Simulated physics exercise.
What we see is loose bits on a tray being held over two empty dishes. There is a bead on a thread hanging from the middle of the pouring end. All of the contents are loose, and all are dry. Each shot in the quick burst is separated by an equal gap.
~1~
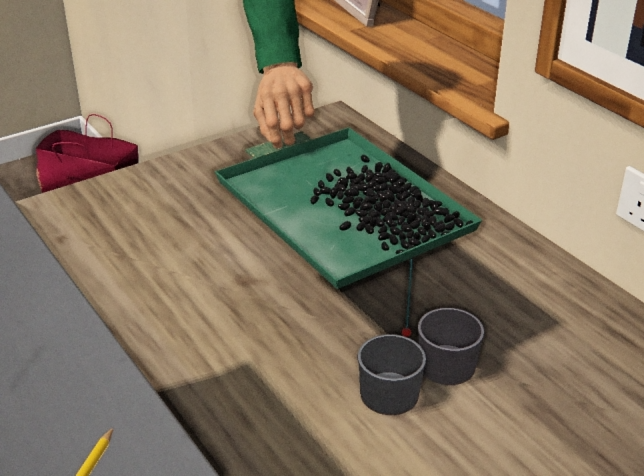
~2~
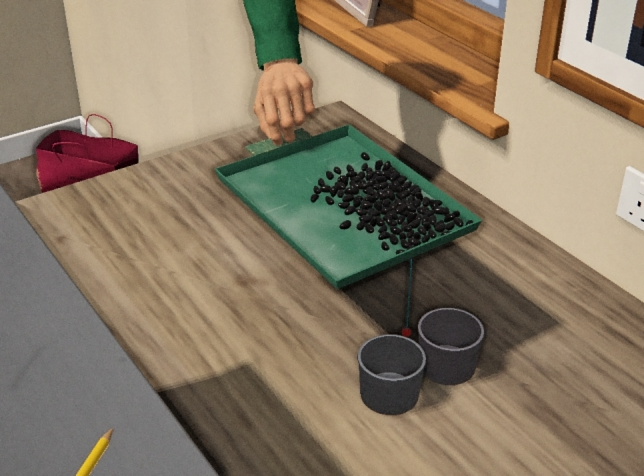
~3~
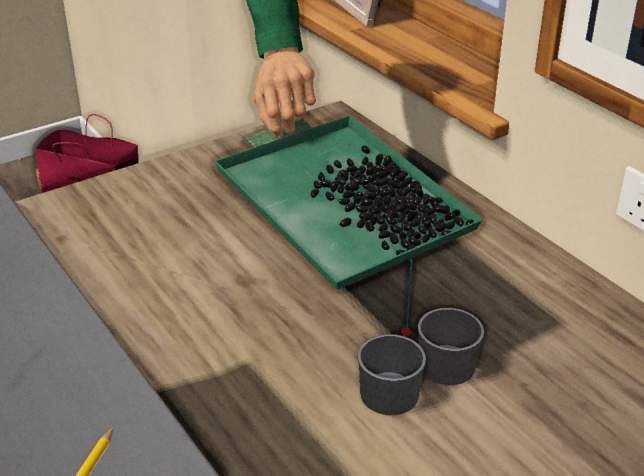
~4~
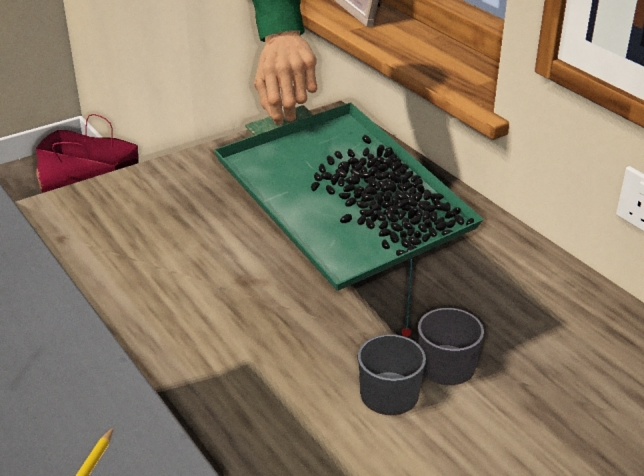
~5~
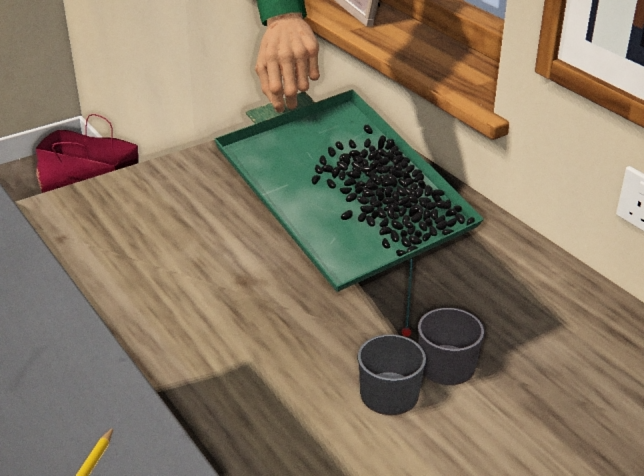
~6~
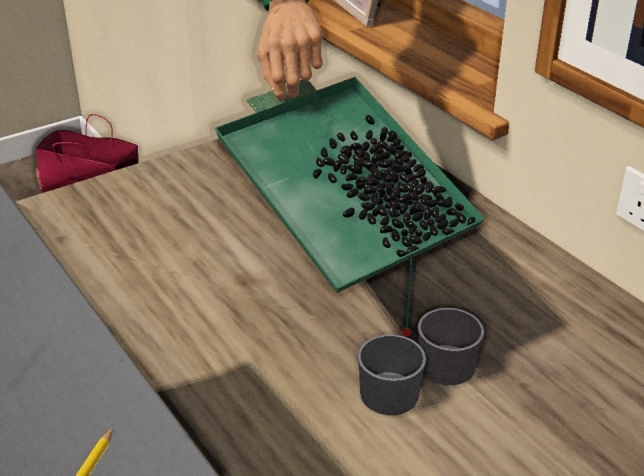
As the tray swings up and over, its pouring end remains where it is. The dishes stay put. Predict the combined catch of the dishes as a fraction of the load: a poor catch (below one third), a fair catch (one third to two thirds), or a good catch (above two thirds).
The dishes will most likely fall below a third of the load.
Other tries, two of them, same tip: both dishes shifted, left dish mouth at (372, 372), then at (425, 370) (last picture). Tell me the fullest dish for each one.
Attempt 1: The one on the left side. Attempt 2: The one on the left side.
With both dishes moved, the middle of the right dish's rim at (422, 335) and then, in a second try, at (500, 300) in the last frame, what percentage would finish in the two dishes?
Approximately 20 percent, followed by approximately 0 percent.
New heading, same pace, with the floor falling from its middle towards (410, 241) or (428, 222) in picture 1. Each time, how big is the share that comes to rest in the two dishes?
Shares: 30 %, then 50 %.
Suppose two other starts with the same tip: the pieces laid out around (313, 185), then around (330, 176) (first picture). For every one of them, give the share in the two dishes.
Estimates in order: 20 percent, 10 percent.
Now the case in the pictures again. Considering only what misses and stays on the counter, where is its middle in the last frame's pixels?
Near (406, 451).
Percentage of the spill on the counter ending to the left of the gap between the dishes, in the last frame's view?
Close to 50 per cent.
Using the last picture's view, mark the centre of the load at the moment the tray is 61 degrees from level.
In the last view, the load is centred near (404, 222).
Just after the last frame, tray tipped steeply; almost all on the tray; just a few in the left dish; just a few in the air.
A moment on, tray tipped right over; roughly a quarter on the tray; about a tenth in the left dish; roughly a third outside both; roughly a third in the air.
Further on, tray tipped past a quarter turn; about a tenth in the left dish; just a few in the right dish; the larger part outside both.
When it is over, tray tipped past a quarter turn; about a tenth in the left dish; just a few in the right dish; the larger part outside both.
